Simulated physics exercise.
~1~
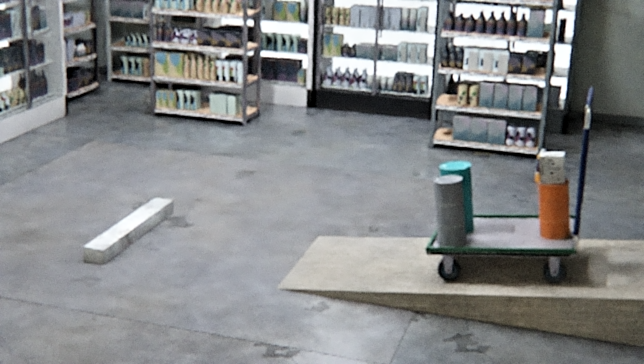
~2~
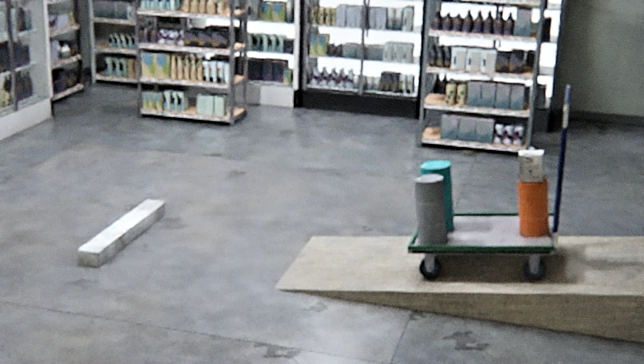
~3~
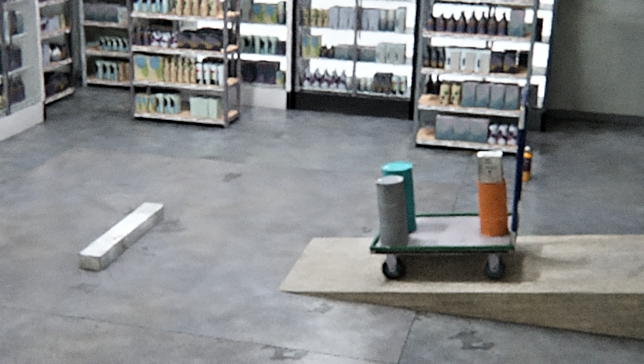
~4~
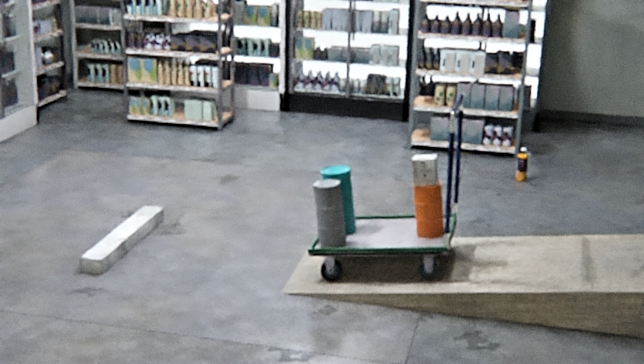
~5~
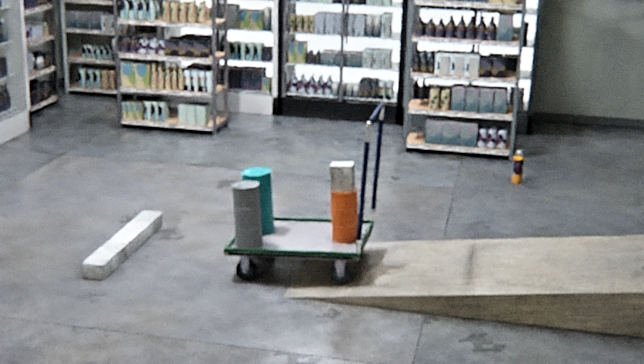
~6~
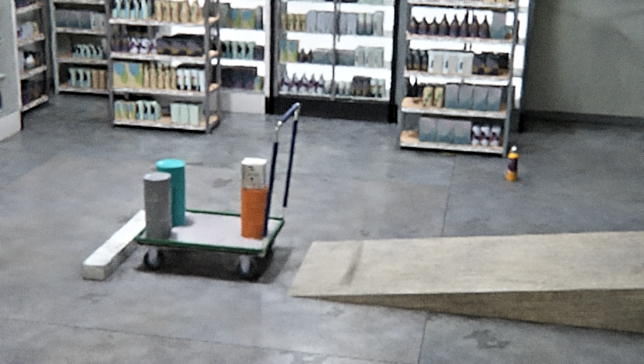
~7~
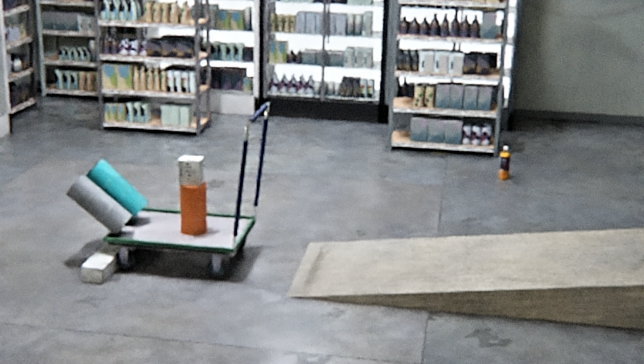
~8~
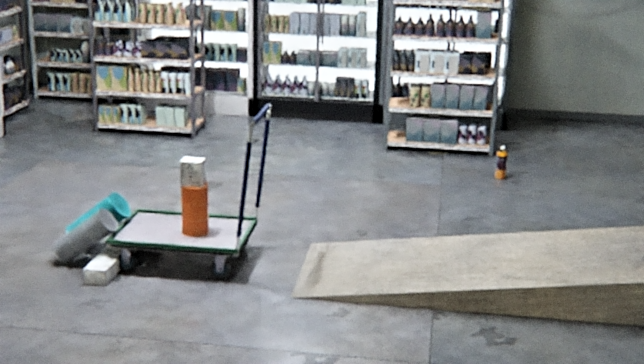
We see a trolley carrying grey, turquoise and orange canisters and a white box roll left down a ramp and across the floor to a low kerb, where it stops; the grey and turquoise canisters topple off the front, while the orange one stays upright beneath the box.
